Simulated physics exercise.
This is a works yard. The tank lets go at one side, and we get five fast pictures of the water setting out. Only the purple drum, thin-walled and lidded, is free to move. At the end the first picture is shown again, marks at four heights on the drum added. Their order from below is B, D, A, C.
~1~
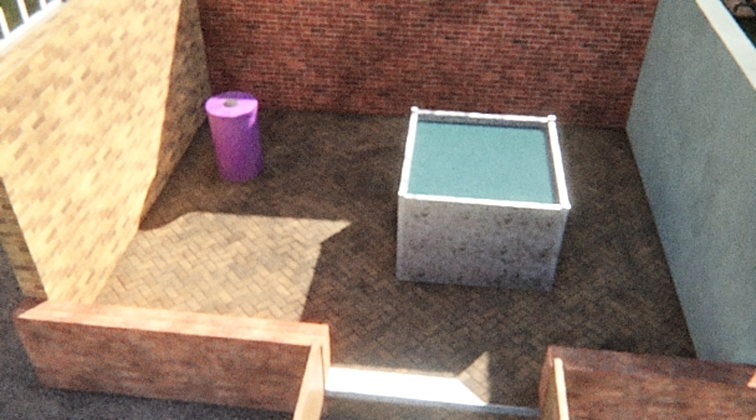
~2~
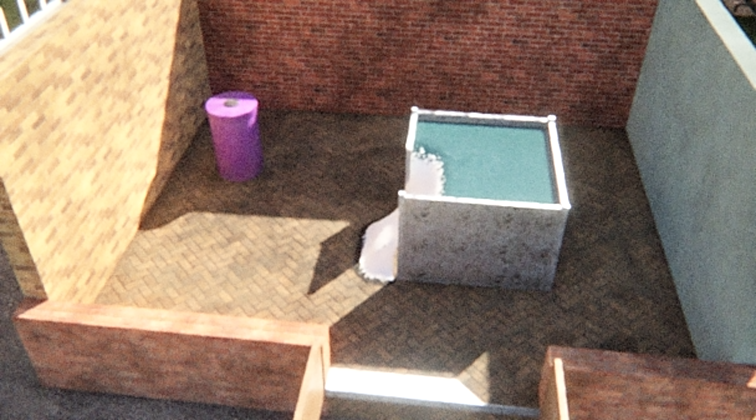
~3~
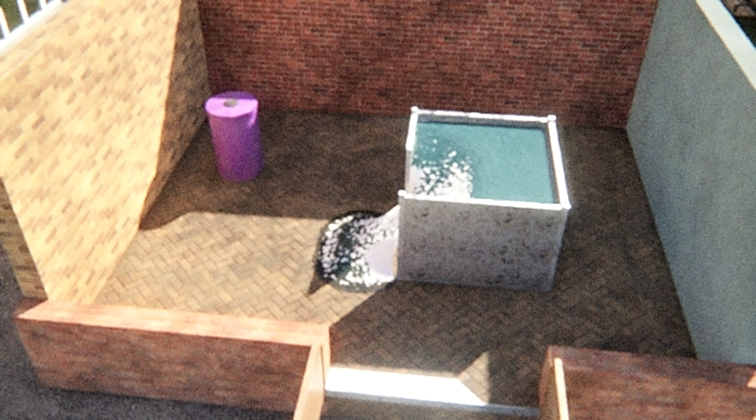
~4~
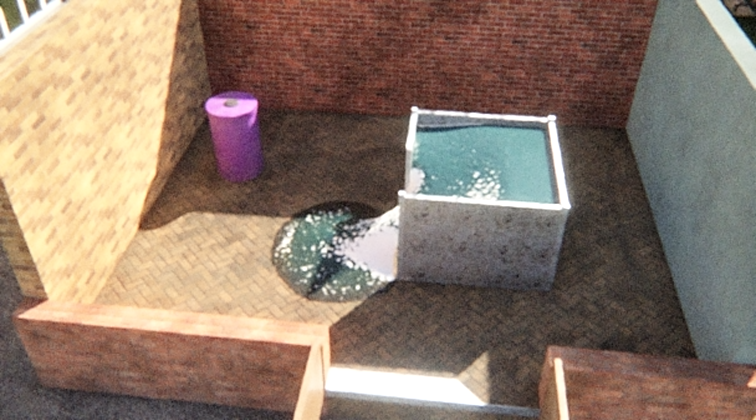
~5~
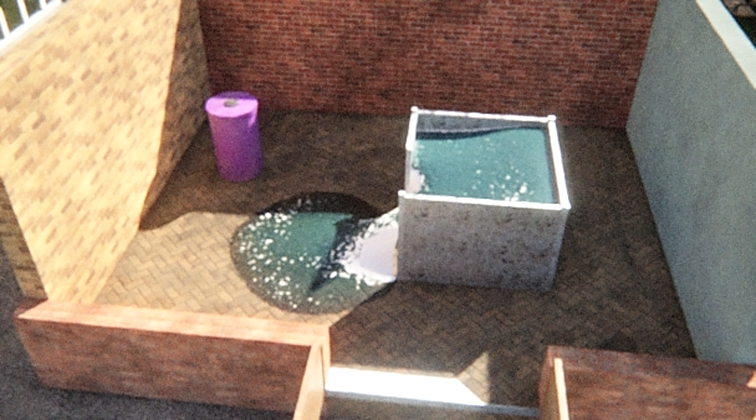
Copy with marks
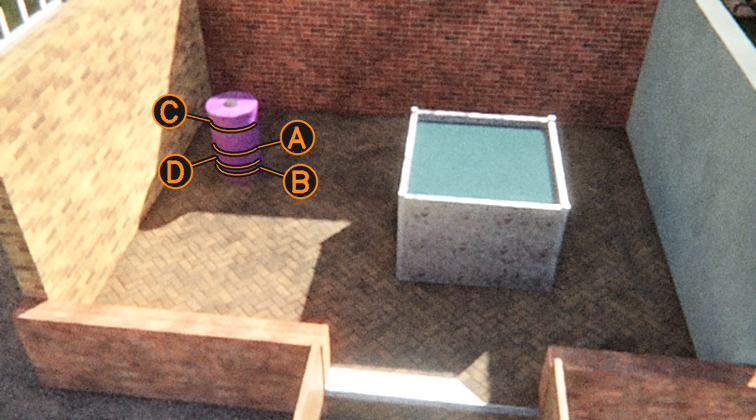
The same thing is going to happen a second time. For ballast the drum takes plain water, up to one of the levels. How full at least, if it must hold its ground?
A will do.
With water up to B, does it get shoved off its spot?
Yes, that goes wrong.
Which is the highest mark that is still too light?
That would be D.
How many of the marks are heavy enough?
Two.
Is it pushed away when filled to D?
Yes, it does.
On the marked copy, A at (231, 154); B at (234, 174); C at (227, 130); D at (233, 167); from the bottom up B, D, A, C.
For mark A, it does not move.
For mark B, it is pushed about 4 times its own width away.
For mark C, it does not move.
For mark D, it is pushed about half its own width away.
